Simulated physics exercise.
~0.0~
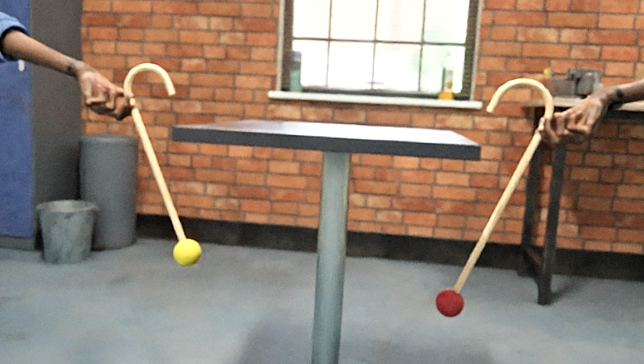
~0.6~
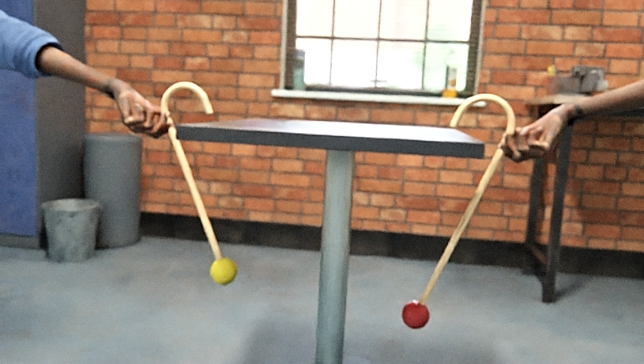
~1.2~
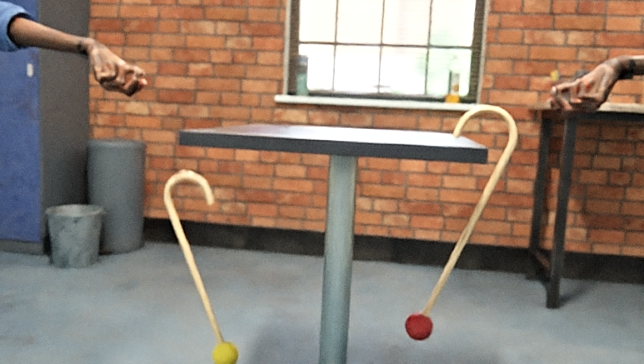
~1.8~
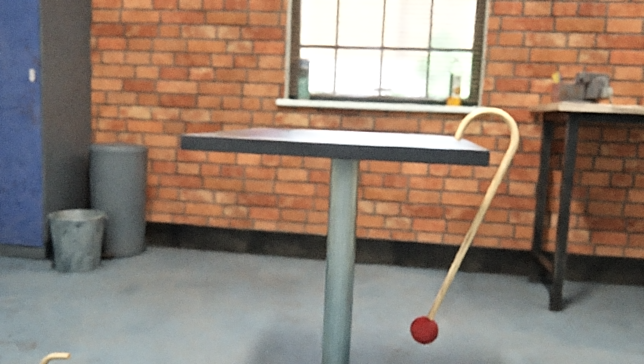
A yellow-tipped cane and a red-tipped one were brought by two hands to opposite edges of a table and released; the left one dropped away toward the floor, while the right one stayed hooked on the edge, hanging there as the hands withdrew.
